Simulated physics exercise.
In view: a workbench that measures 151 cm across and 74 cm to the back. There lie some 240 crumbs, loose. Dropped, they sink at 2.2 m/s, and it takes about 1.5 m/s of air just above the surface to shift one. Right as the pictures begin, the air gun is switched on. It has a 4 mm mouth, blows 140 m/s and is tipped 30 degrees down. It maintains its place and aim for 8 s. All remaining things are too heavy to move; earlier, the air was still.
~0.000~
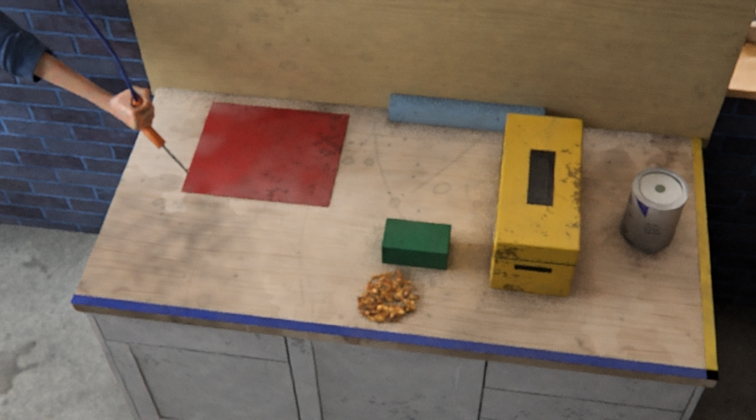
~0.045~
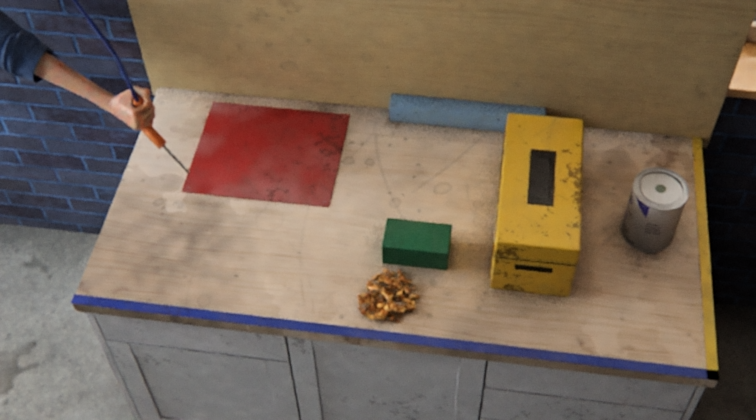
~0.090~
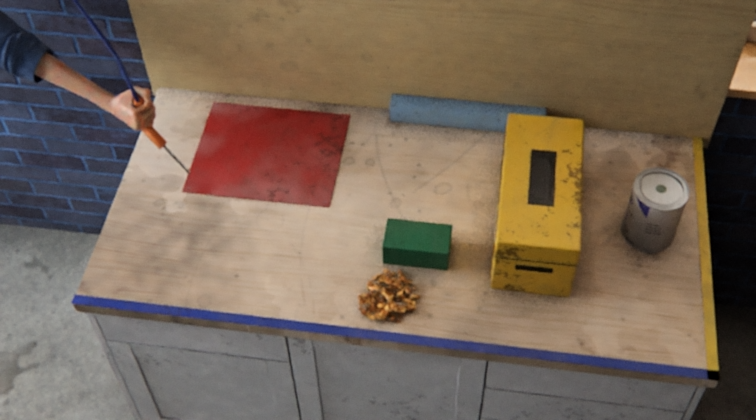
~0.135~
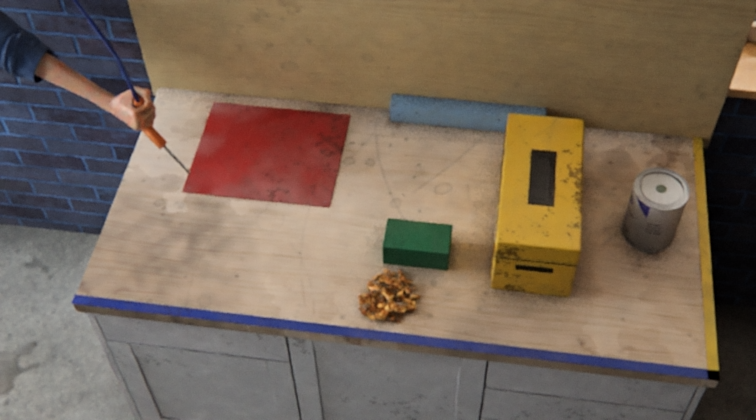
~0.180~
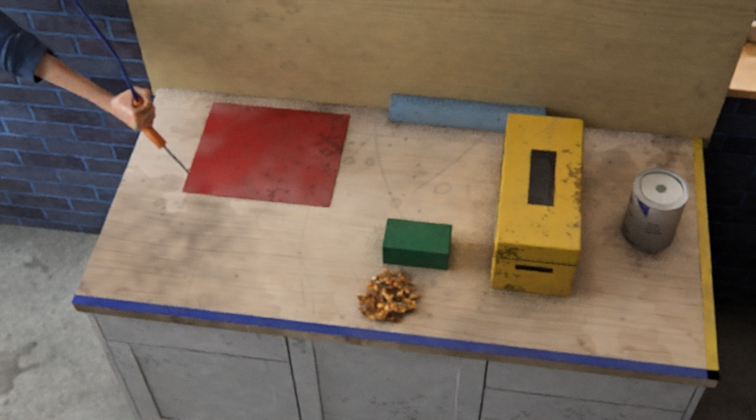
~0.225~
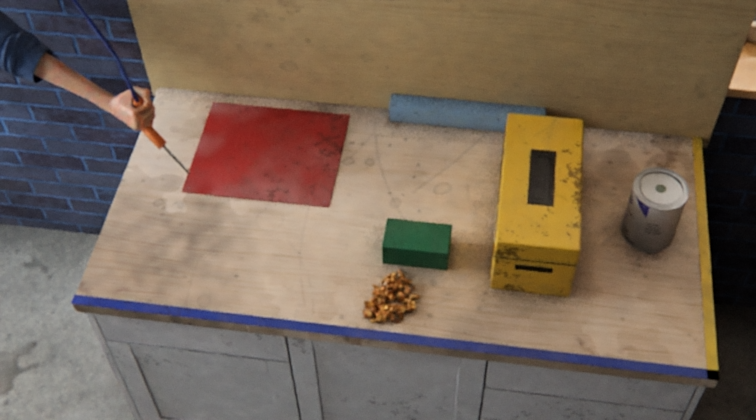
Crumbs beside the green block shift slightly right while a hand holds an air gun still.
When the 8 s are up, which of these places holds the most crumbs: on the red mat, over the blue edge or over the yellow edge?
The blue one.
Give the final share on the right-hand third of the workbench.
2 %.
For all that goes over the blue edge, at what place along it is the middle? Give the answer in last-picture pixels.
Around (477, 352).
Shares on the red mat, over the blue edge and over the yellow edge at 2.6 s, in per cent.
Shares come out near 0 % for red, 100 % for blue and 0 % for yellow.
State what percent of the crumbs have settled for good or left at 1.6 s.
Estimate: Close to 100 %.
After 1.6 s the count stands so, 0 % are over the yellow edge, 0 % on the red mat and 97 % over the blue edge.
After 2.6 s the count stands so, 0 % are over the yellow edge, 0 % on the red mat and 98 % over the blue edge.
After 4.4 s the count stands so, 0 % are over the yellow edge, 0 % on the red mat and 98 % over the blue edge.
After 8.0 s, at the end, 0 % are over the yellow edge, 0 % on the red mat and 98 % over the blue edge.
